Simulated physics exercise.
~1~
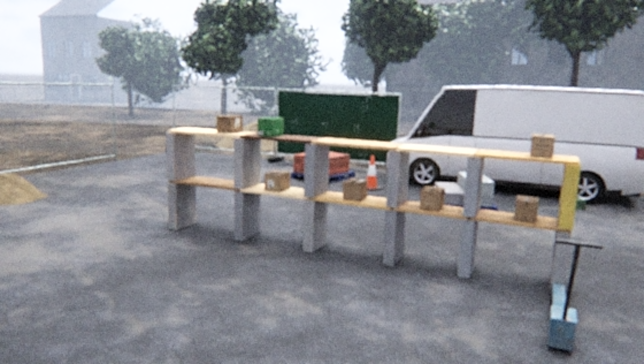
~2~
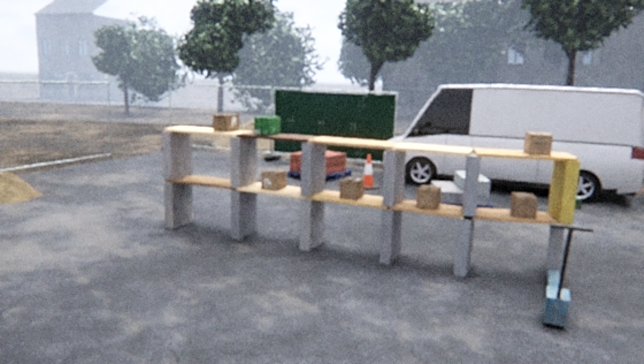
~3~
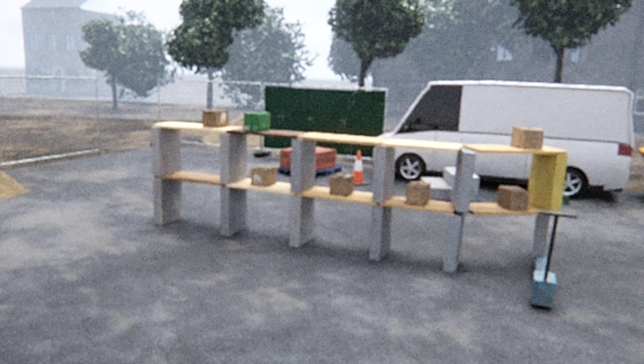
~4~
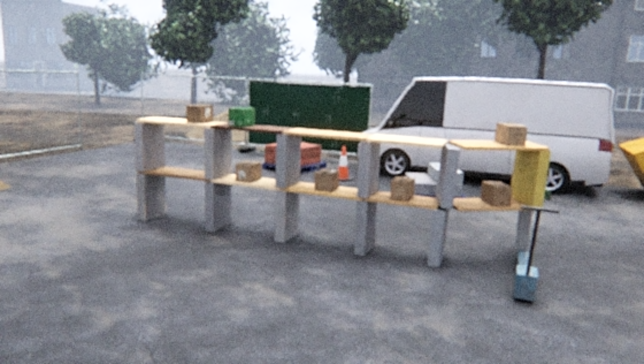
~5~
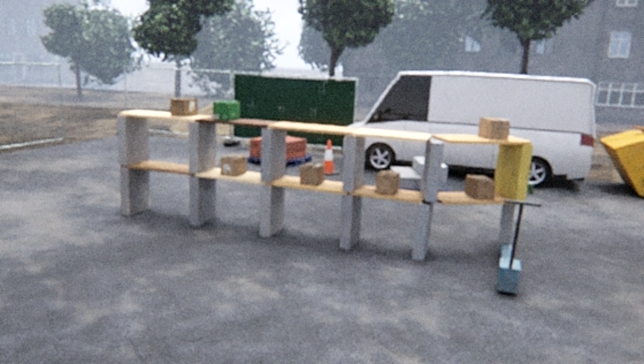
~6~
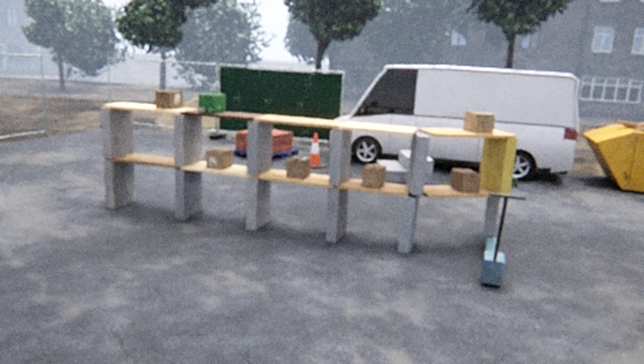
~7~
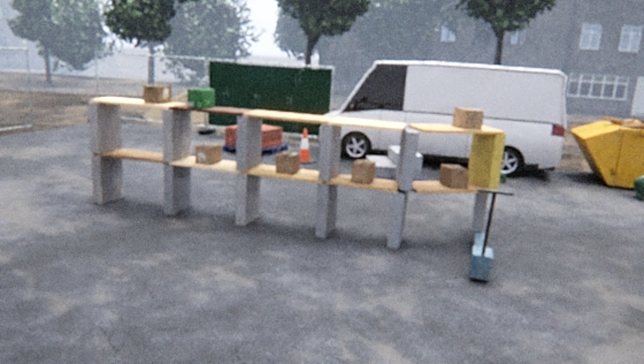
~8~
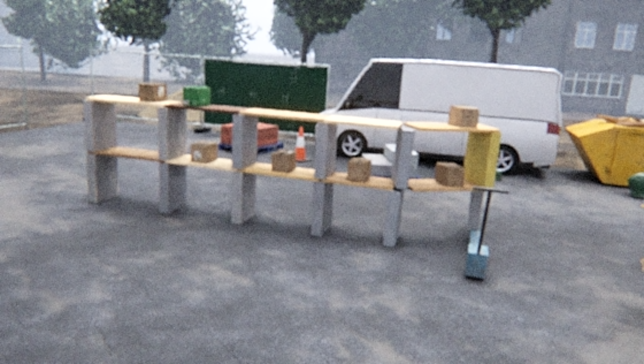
A narrow blue jack at the right end of a long two-tier shelf nudged the yellow upright slightly out of place, then stayed by it as the view drifted right, and the shelving stood with its boards, brown boxes and green carton still up.
